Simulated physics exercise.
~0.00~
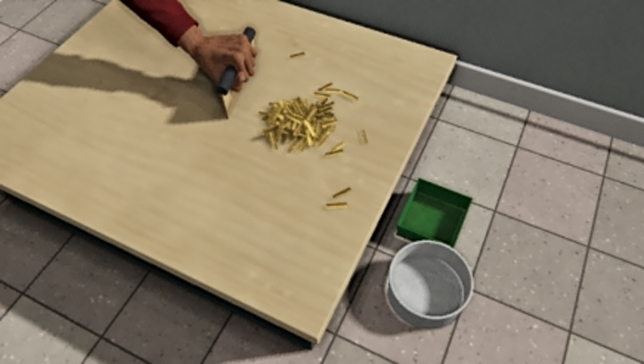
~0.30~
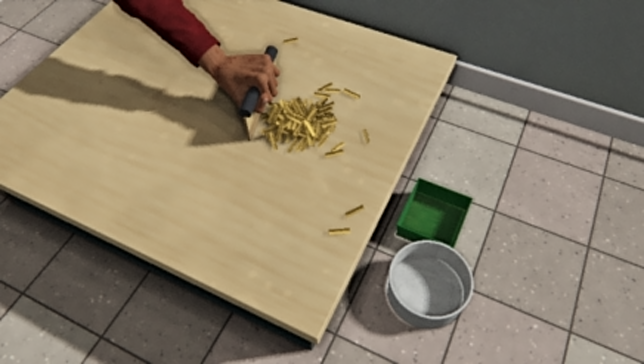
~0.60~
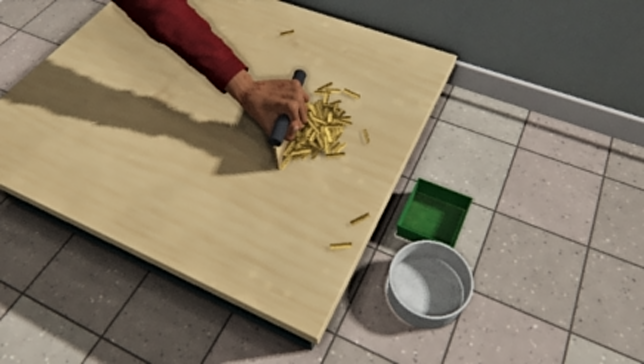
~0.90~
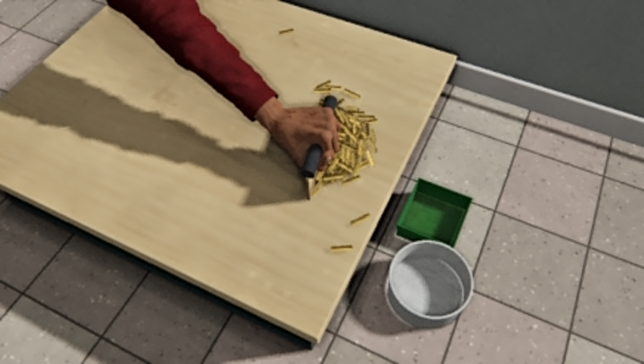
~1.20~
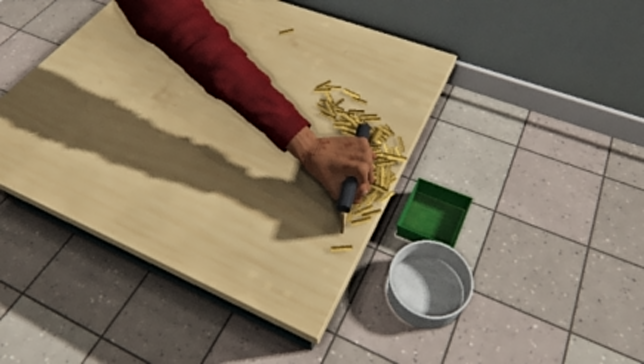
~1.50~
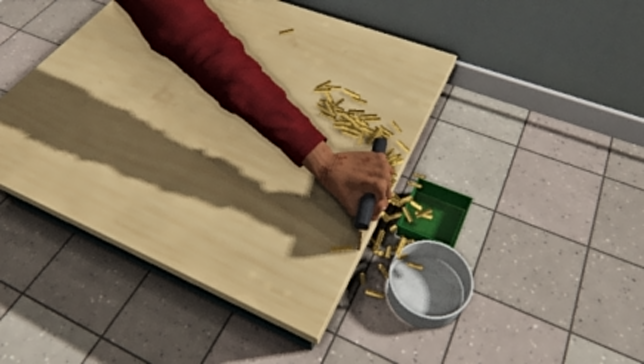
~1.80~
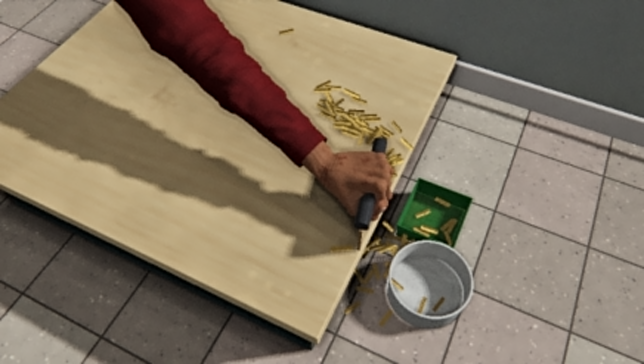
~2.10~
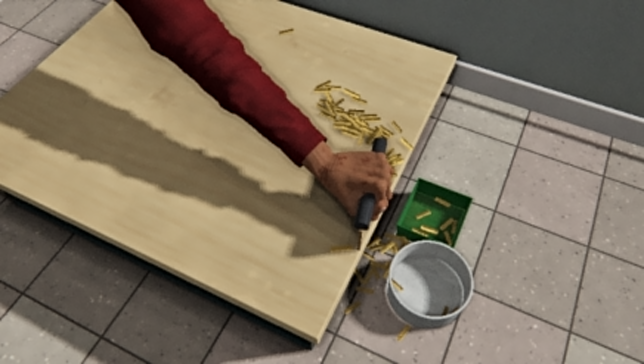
A hand scrapes pasta across the board, spilling some into containers and some onto the floor.
